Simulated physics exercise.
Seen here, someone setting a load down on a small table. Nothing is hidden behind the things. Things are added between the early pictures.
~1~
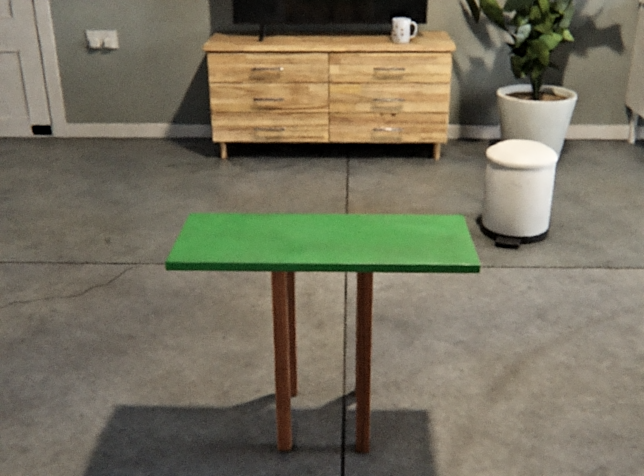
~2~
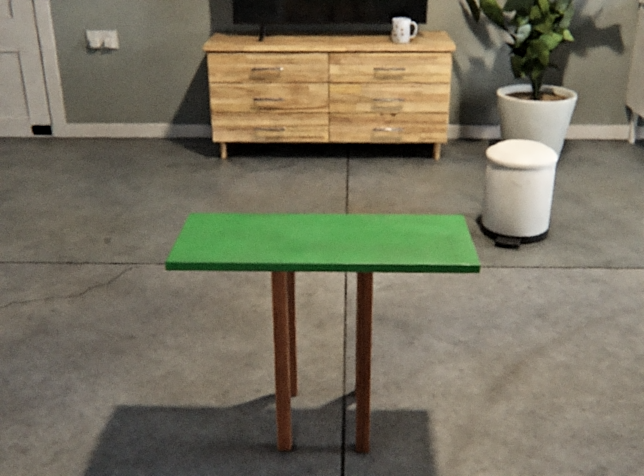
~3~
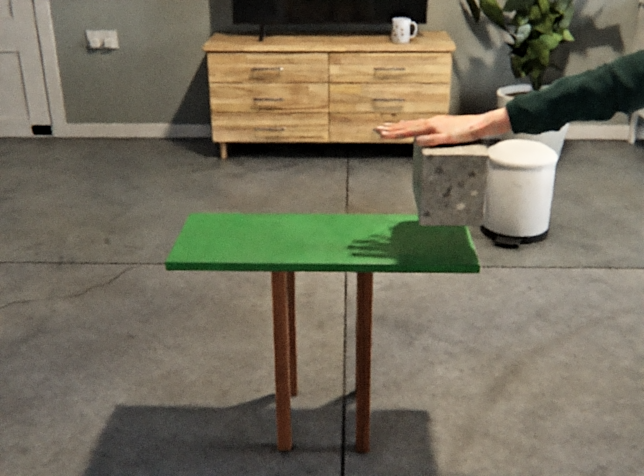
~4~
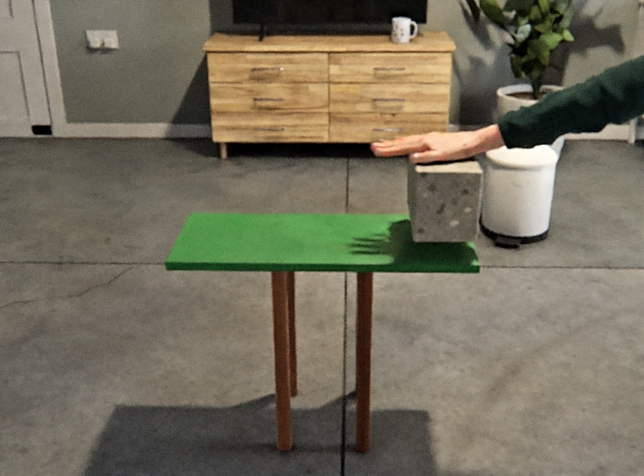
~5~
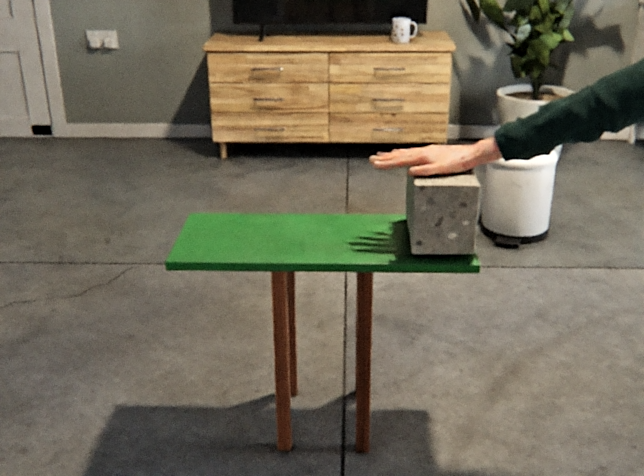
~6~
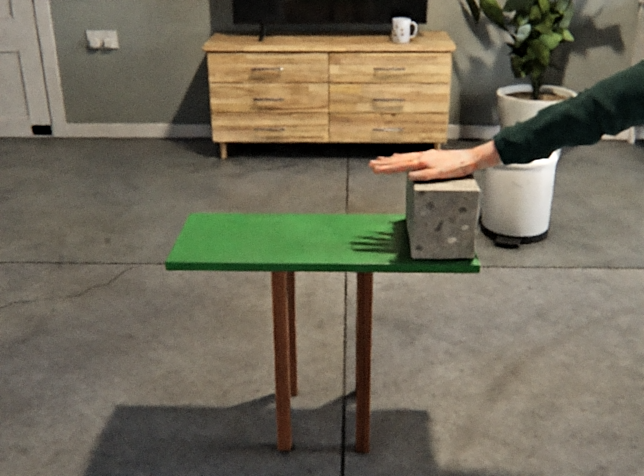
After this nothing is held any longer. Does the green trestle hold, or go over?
In the end the green trestle goes over.
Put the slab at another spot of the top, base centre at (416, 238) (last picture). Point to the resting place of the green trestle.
About (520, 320).
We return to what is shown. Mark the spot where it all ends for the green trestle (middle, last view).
Its middle is close to (524, 315).
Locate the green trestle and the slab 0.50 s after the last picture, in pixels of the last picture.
About (417, 243), and the other about (537, 259).
Then, 0.50 s after the last picture, green trestle tipped 27° from how it was near (417, 243).
At rest, the green trestle overbalances, near (524, 316).
